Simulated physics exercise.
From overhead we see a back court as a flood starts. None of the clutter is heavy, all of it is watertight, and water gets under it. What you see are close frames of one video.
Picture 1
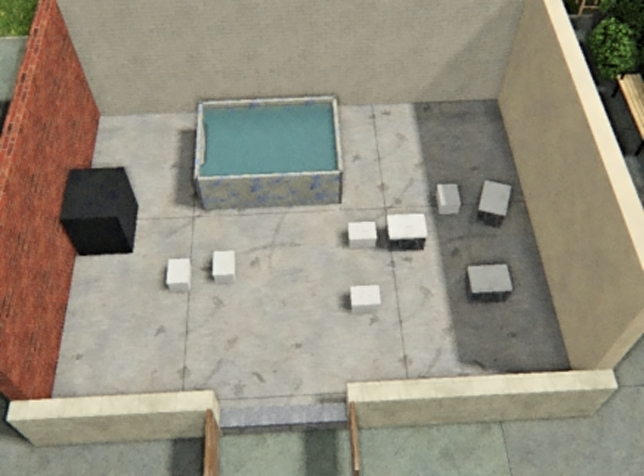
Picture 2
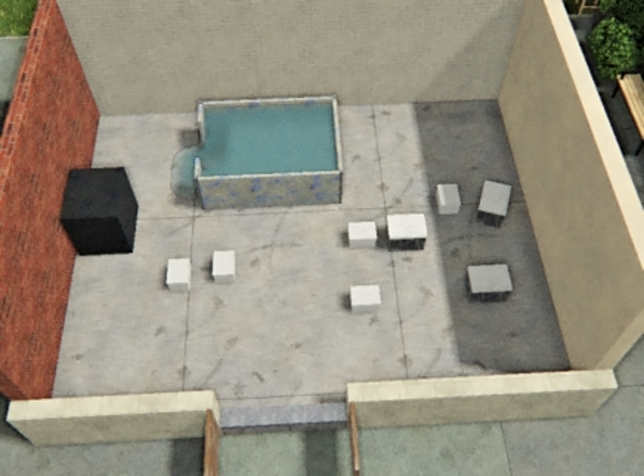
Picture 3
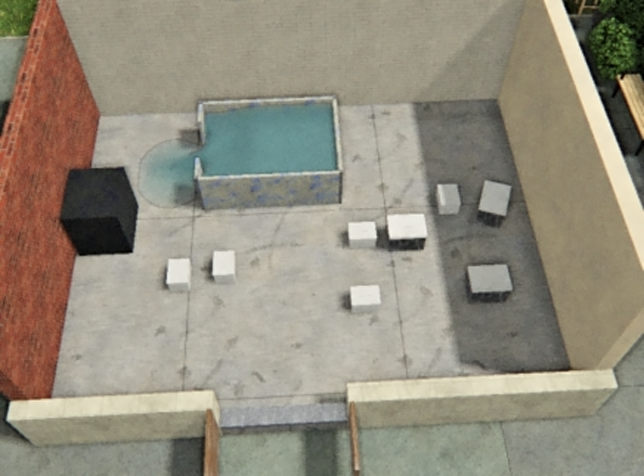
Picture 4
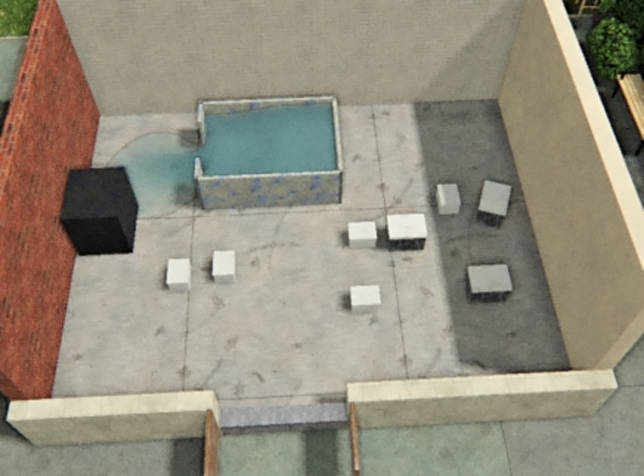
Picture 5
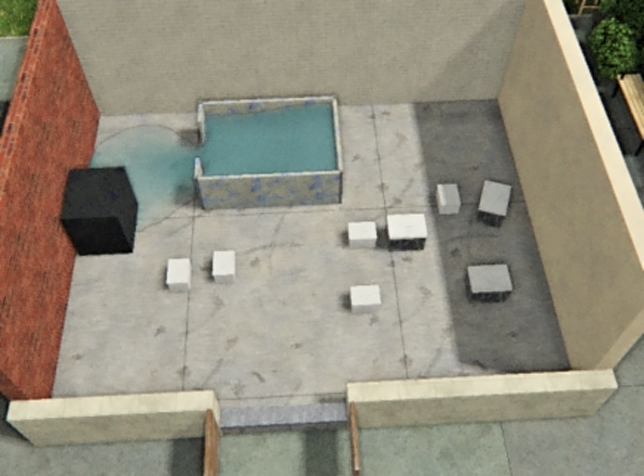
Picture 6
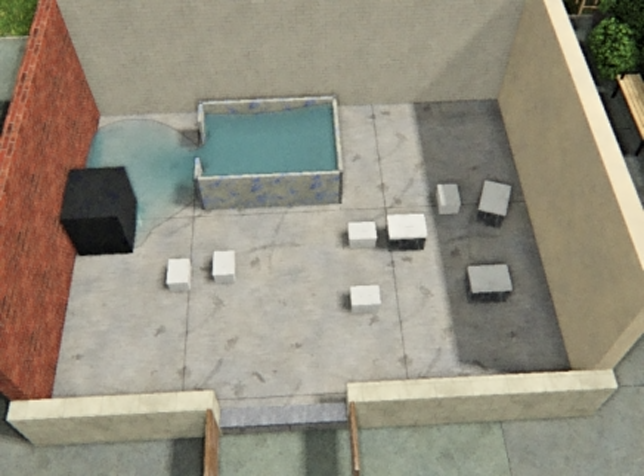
Water starts out contained in a raised pool at the back of a walled court, then pours through an opening in its left side. It fans across the pale paving, spreading toward the brick wall and behind the dark box, while the scattered pale and grey blocks stay still.
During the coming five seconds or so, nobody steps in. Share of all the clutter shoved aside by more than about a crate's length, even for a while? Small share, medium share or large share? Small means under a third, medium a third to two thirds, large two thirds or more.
A small share.
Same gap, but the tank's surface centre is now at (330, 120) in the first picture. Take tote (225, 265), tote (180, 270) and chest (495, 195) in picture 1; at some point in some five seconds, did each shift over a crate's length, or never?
In order: Went well off, went well off, remained close by.
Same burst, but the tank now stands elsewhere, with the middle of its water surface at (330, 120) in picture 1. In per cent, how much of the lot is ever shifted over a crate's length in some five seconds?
About 20 per cent.
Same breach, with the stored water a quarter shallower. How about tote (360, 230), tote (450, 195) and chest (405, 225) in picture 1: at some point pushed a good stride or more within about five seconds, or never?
In the order asked: Below that distance, below that distance and below that distance.
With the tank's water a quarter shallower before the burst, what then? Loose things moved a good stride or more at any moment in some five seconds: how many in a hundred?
I'd say somewhere about 10 percent.
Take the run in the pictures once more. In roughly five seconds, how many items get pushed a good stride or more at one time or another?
1 in total.
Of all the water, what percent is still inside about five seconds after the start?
100 in a hundred.
A moment on, 0 of 8 are well off their spots; 0 afloat.
Next, 0 of 8 are well off their spots; 0 afloat.
Later, 1 of 8 are well off their spots; 0 afloat.
In the end, 1 of 8 are well off their spots, and 1 have been at some point; 0 afloat.
